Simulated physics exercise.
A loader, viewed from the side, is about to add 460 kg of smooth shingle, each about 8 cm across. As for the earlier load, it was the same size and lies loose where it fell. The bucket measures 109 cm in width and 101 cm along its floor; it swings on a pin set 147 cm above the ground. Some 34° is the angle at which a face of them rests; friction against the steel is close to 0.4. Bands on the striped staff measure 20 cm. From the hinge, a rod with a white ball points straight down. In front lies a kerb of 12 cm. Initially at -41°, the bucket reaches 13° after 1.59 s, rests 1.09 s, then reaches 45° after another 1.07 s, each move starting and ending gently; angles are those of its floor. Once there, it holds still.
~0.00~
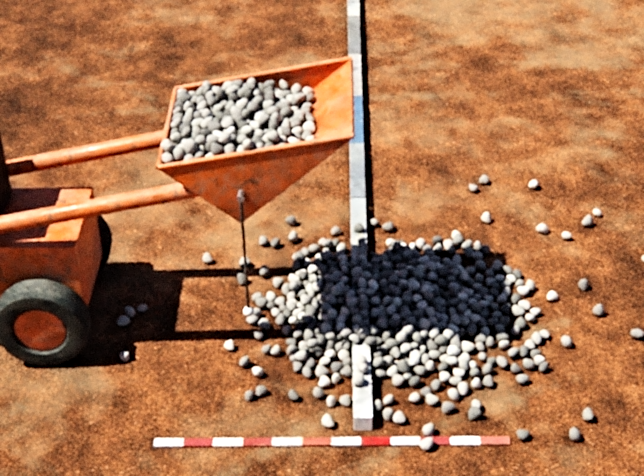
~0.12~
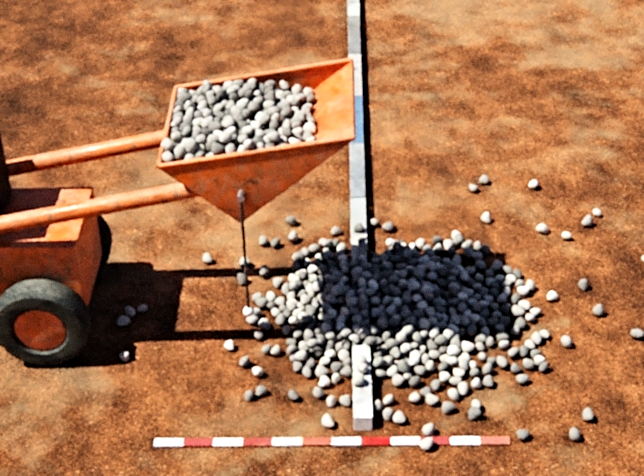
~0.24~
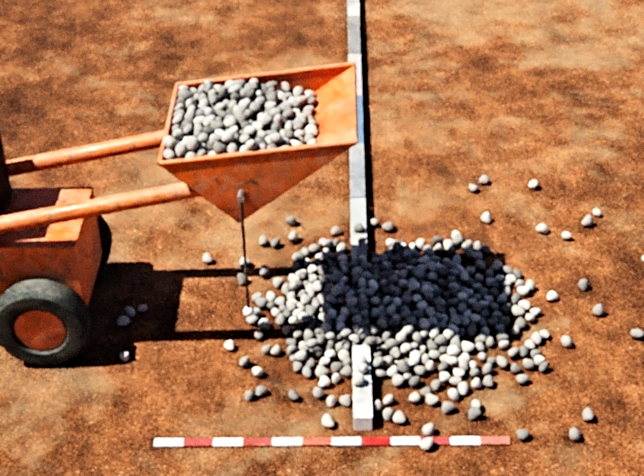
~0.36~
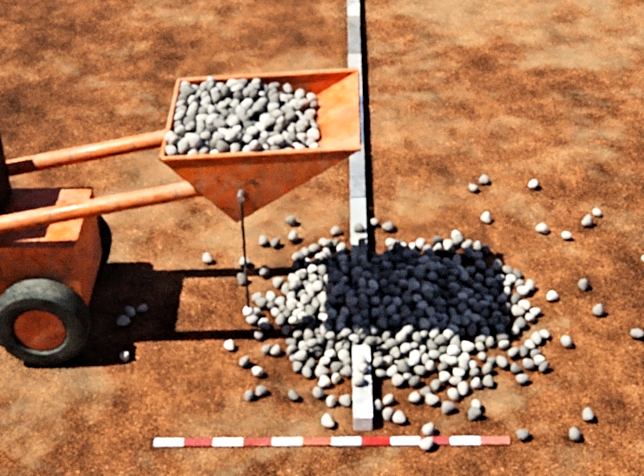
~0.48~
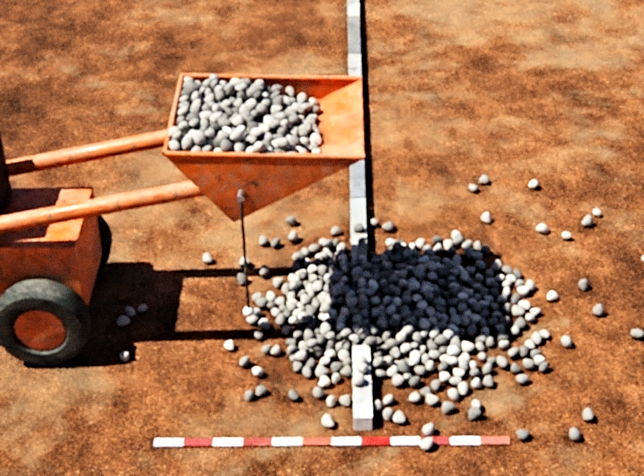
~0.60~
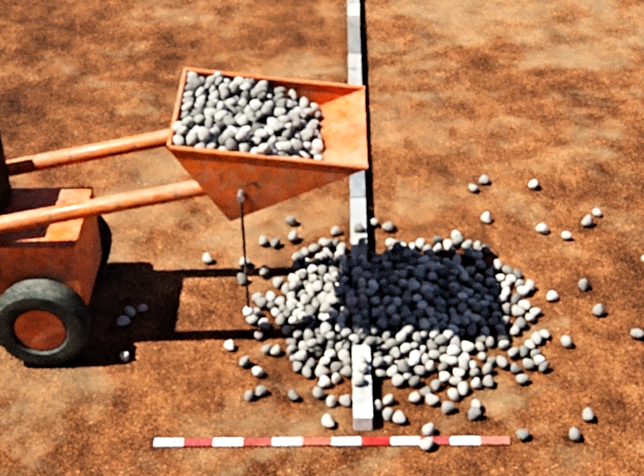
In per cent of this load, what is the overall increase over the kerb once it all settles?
79 out of 100, about.
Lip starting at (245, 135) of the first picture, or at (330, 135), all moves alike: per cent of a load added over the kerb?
I'd expect near 5 per cent first and near 60 per cent next.
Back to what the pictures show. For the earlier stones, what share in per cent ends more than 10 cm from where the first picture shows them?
Near 10 per cent, I reckon.
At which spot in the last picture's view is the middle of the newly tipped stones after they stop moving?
The middle ends up near (404, 296).
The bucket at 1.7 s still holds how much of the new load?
Roughly 95 parts in a hundred of the load.
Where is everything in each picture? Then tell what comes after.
The bucket is at -41°, its lip at (353, 136); the top of the load is at (233, 101). The earlier load is highest near (395, 295), 18 cm above ground level, 35 % on this side of the kerb, 66 % over the kerb, in the first picture.
The bucket is at -40°, its lip at (354, 137); the top of the load is at (234, 100); the stones move at 0.1 m/s on average, in the second picture.
Lip at (357, 142), floor tilted -38°, highest stones at (228, 98); the stones move at 0.1 m/s on average, in the third picture.
Lip at (361, 148), floor tilted -34°, highest stones at (223, 96); the stones move at 0.1 m/s on average, in the fourth picture.
The bucket is at -29°, its lip at (364, 157); the top of the load is at (213, 90); the stones move at 0.2 m/s on average, in the fifth picture.
Lip at (368, 167), floor tilted -24°, highest stones at (207, 91); the stones move at 0.2 m/s on average, in the sixth picture.
After 1.2 s the floor is at 4°; in per cent of one load, 100 in the bucket, 35 on this side of the kerb, 66 over the kerb; the foremost stones are at (638, 304).
After 1.7 s the floor is at 13°; in per cent of one load, 94 in the bucket, 38 on this side of the kerb, 70 over the kerb; the foremost stones are at (638, 304).
After 4.2 s the floor is at 45°; in per cent of one load, 0 in the bucket, 56 on this side of the kerb, 145 over the kerb; the foremost stones are at (643, 304).
After 6.9 s the floor is at 45°; in per cent of one load, 0 in the bucket, 56 on this side of the kerb, 145 over the kerb; the foremost stones are at (643, 304). Net gain over the kerb, 79.
